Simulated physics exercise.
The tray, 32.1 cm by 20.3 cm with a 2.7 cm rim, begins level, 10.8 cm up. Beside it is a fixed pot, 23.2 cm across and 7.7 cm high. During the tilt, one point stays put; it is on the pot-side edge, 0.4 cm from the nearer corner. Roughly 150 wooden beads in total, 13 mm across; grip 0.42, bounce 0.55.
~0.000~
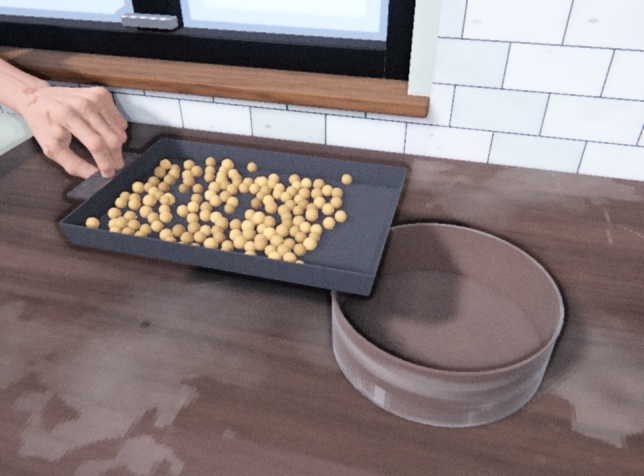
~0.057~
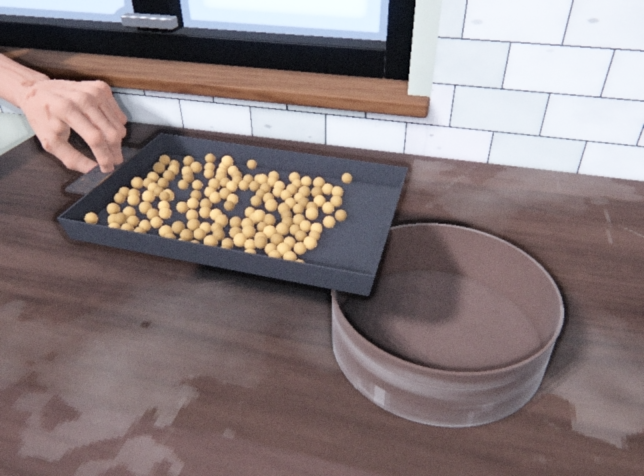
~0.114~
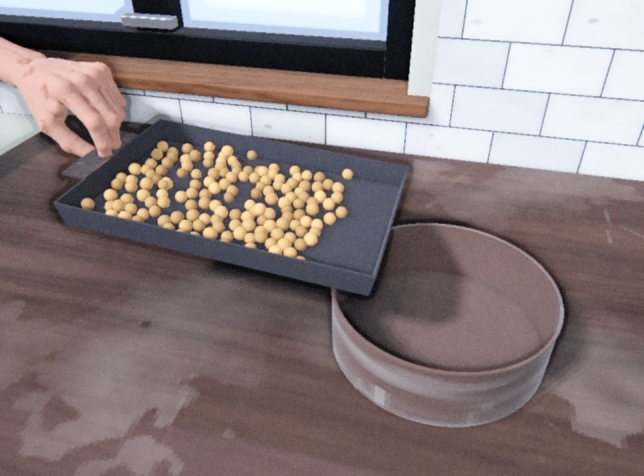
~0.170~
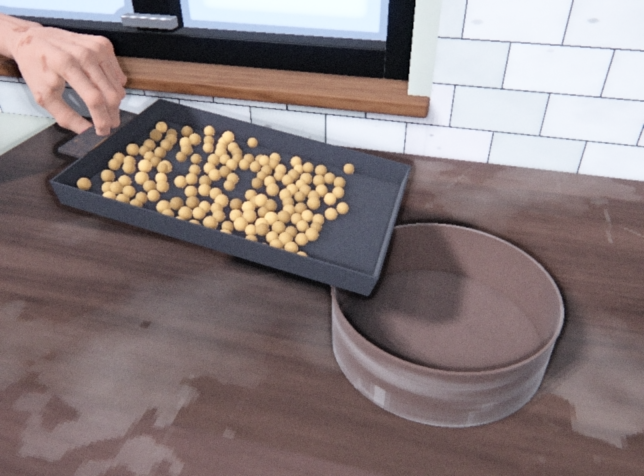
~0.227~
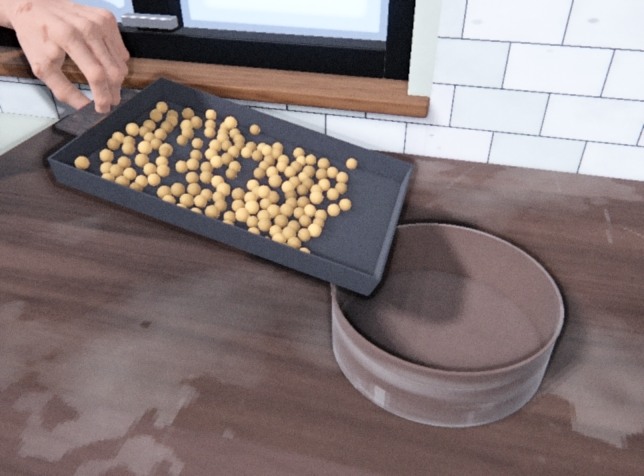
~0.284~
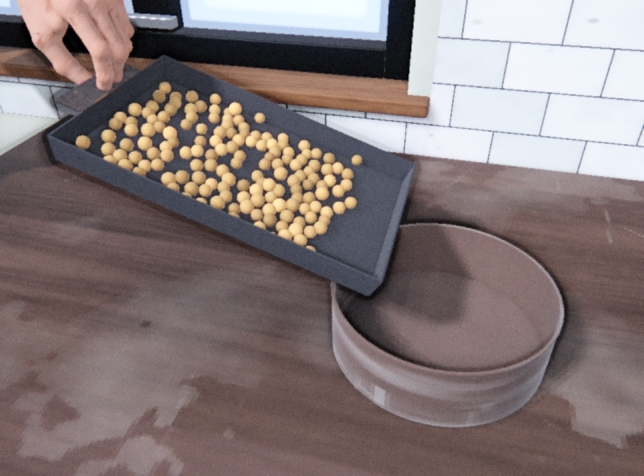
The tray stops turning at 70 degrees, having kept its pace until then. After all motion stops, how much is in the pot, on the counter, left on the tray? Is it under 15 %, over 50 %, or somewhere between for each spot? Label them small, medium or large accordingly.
Pot - medium, counter - small, left on the tray - large.
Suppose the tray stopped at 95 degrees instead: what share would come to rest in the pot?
In that case some 95 per cent.
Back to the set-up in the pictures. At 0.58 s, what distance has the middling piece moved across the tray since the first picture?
Roughly 10 cm.
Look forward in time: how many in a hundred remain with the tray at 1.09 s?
Roughly 75 per cent.
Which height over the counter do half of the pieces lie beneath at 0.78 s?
Median height: Approx. 16 cm.
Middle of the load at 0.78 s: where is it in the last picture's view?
Roughly (383, 215).
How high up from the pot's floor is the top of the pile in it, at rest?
My guess is around 1.5 centimetres.
After 0.58 s, tilt 44 degrees; the tray holds 100 %, the pot 0 %.
After 0.78 s, tilt 61 degrees; the tray holds 95 %, the pot 0 %.
Then, at 1.09 s, tilt 70 degrees; the tray holds 75 %, the pot 25 %.
At rest (1.9 s), pot 25 %, counter 0 %, tray 75 %.
